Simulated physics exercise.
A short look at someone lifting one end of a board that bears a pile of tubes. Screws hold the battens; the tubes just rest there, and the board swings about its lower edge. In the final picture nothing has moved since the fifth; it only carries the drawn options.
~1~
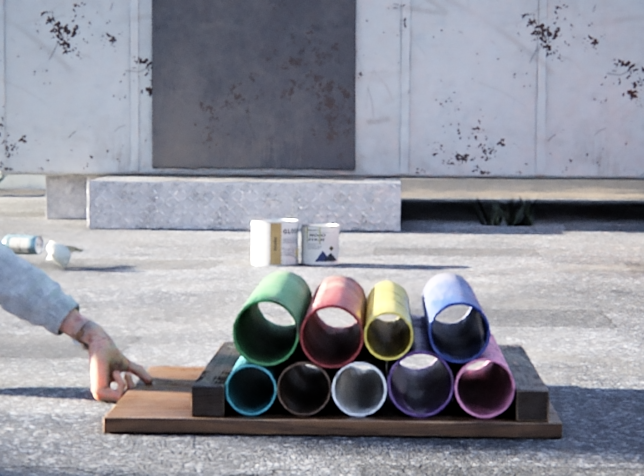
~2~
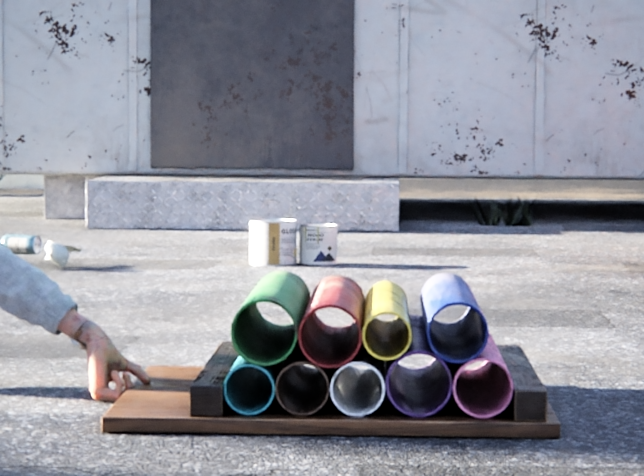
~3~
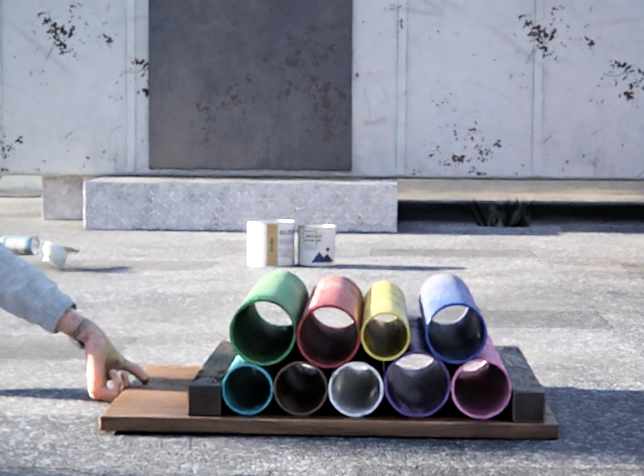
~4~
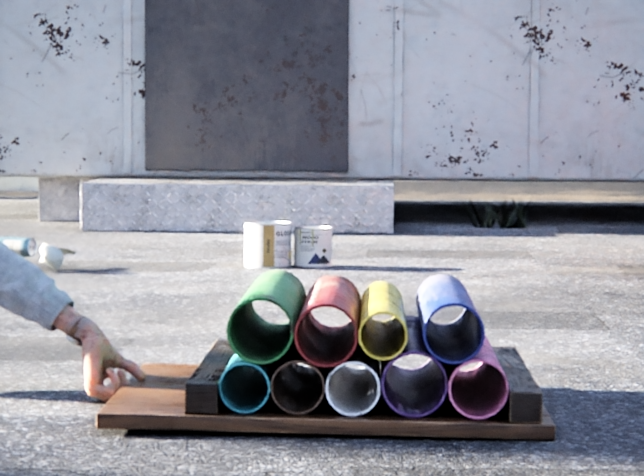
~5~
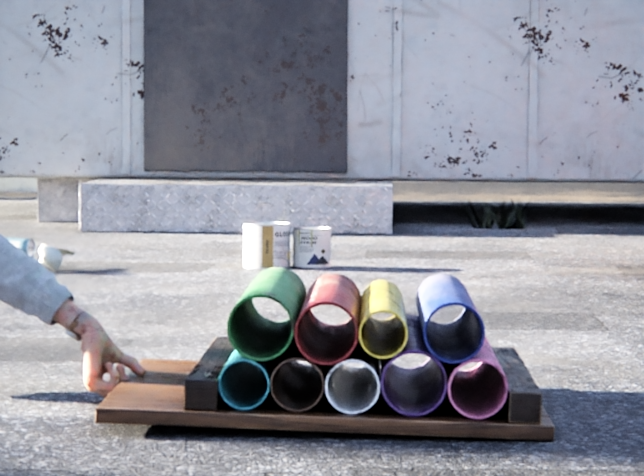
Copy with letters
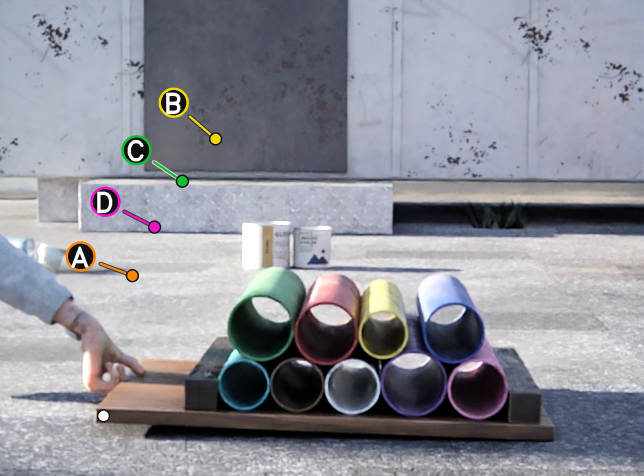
A dark wooden board carrying a stack of colorful tubes between two blocks rose slightly at its left end as a hand gripped it there, while the tubes stayed piled in place.
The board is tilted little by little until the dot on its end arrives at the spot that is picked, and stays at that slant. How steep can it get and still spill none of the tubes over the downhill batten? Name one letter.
At most to A.
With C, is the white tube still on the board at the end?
Yes.
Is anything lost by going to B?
Yes, at B.
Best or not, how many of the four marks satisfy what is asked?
The number is one.
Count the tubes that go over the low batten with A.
The count is none.
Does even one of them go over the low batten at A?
No.
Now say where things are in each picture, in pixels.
Brown tube (304, 389); white tube (359, 389); purple tube (421, 384), in the first picture.
Purple tube (419, 384); pink tube (483, 388), in the second picture.
Board (333, 384); turquoise tube (247, 389); green tube (263, 332); blue tube (457, 333), in the third picture.
Board (330, 384); turquoise tube (244, 388); brown tube (297, 387), in the fourth picture.
Board (329, 382); turquoise tube (244, 384); brown tube (297, 385), in the fifth picture.
On the marked copy, A at (132, 276); B at (216, 139); C at (183, 181); D at (154, 227); the white dot at (104, 416).
Taking A. A third of the way, board at 14°.
Two thirds of the way, board at 20°.
When it is over, board at 20°, none over the low batten.
As for the rest, B four over the low batten (red, green, yellow, blue); C four over the low batten (red, green, yellow, blue); D four over the low batten (red, green, yellow, blue).
